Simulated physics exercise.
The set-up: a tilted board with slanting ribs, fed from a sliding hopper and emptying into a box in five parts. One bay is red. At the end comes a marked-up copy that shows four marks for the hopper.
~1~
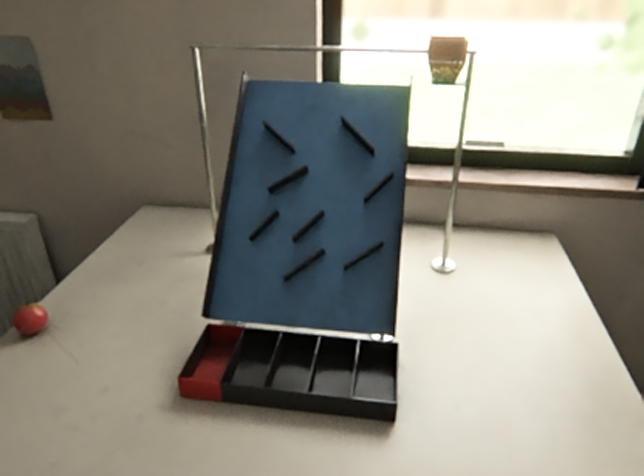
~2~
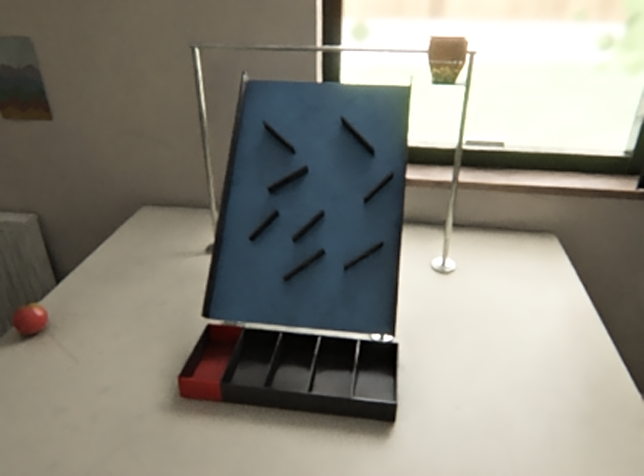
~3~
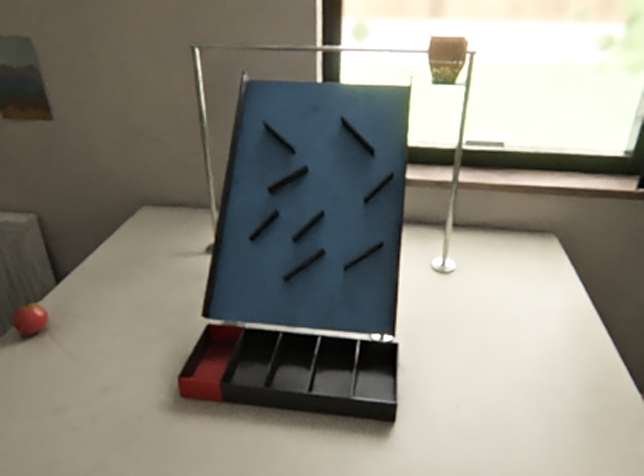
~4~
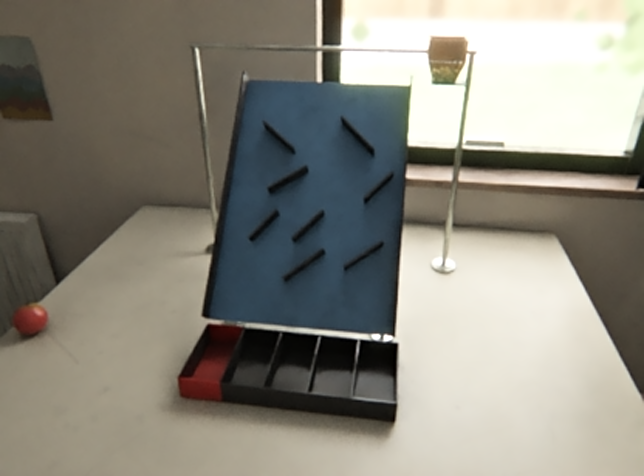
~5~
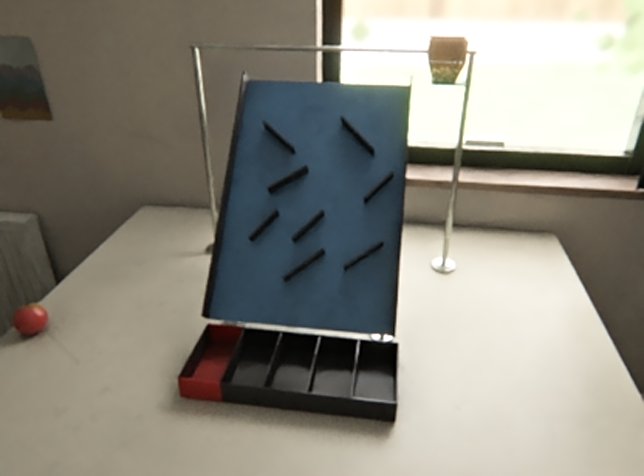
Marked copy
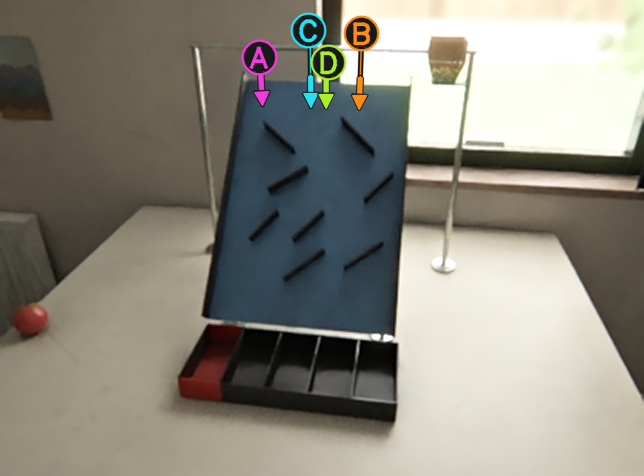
A tilted blue board with slanting ribs stands above a five-part box, and nothing moves.
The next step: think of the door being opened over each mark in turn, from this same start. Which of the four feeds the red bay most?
Go for A.
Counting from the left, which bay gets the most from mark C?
It is the first one.
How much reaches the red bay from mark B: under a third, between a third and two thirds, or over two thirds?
Under a third.
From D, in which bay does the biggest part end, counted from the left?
It is the first one.
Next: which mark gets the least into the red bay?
Here it is mark B.
On the marked copy, mark A meets the board at (262, 100); mark B meets the board at (359, 104); mark C meets the board at (310, 102); mark D meets the board at (326, 103).
With A, most in the red bay, a small part in other bays, a small part outside the box.
With B, a small part in the red bay, most in other bays, a small part outside the box.
With C, about half in the red bay, about a third in other bays, a small part outside the box.
With D, about half in the red bay, about a third in other bays, a small part outside the box.
